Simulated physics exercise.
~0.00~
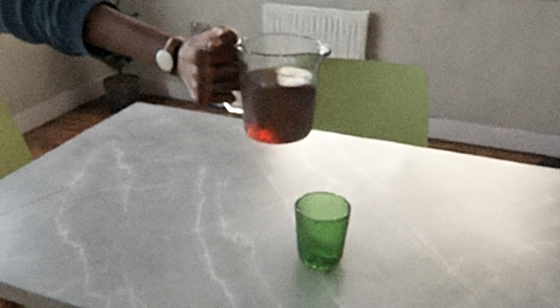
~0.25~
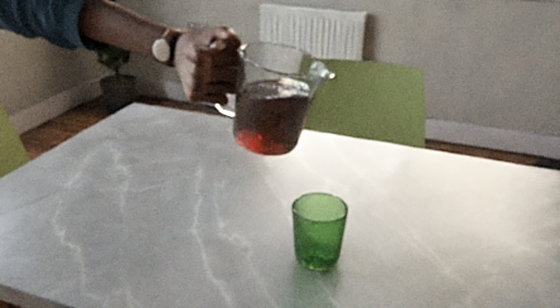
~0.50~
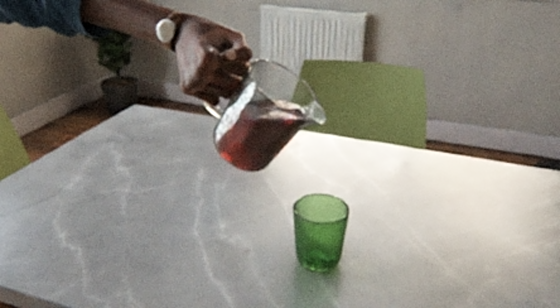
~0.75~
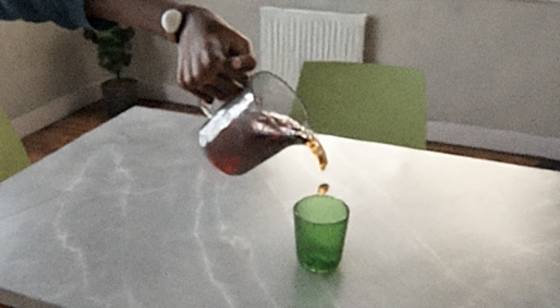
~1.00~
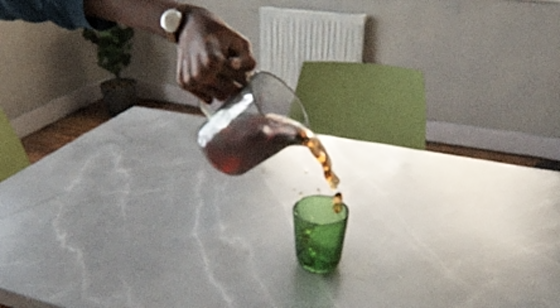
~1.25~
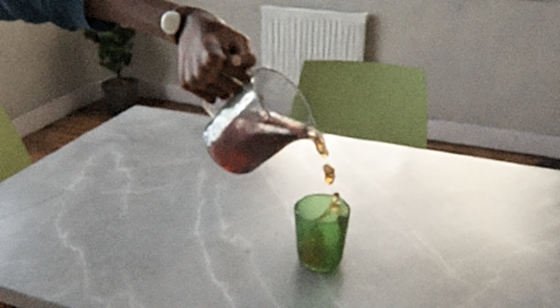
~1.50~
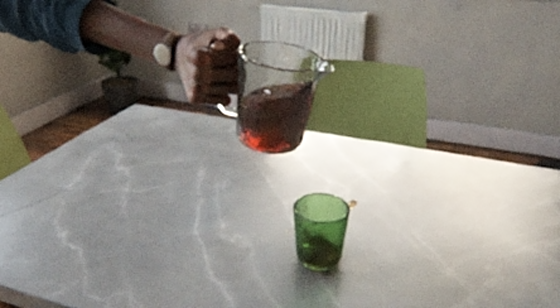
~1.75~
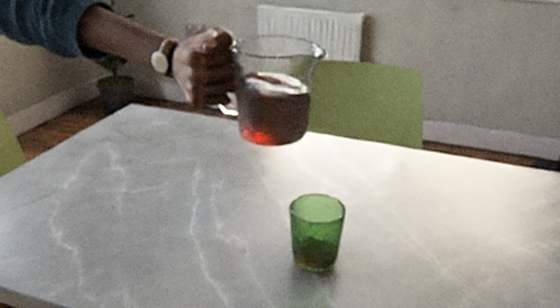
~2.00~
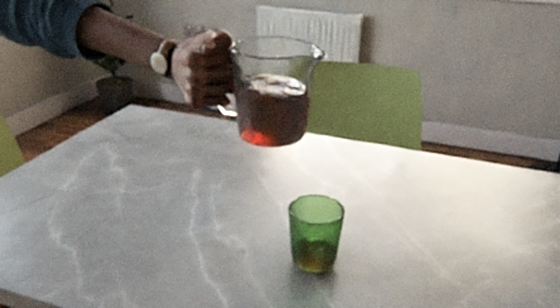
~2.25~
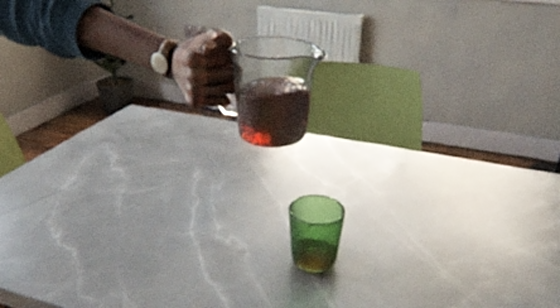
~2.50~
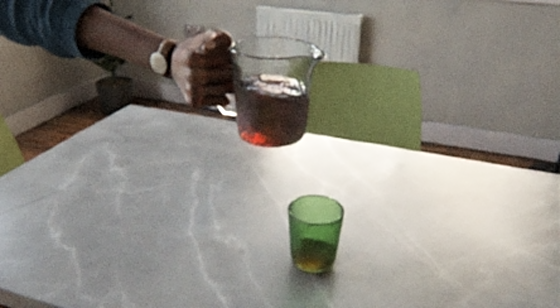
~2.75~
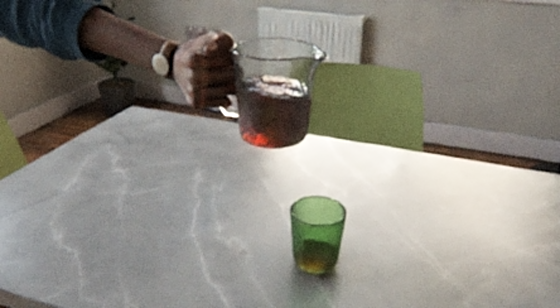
A hand holding a clear jug of reddish-brown tea tips it to the right above a green drinking glass on a marbled table, pours a short stream into it, then brings the jug level again, leaving a little tea in the bottom of the glass and most still in the jug.
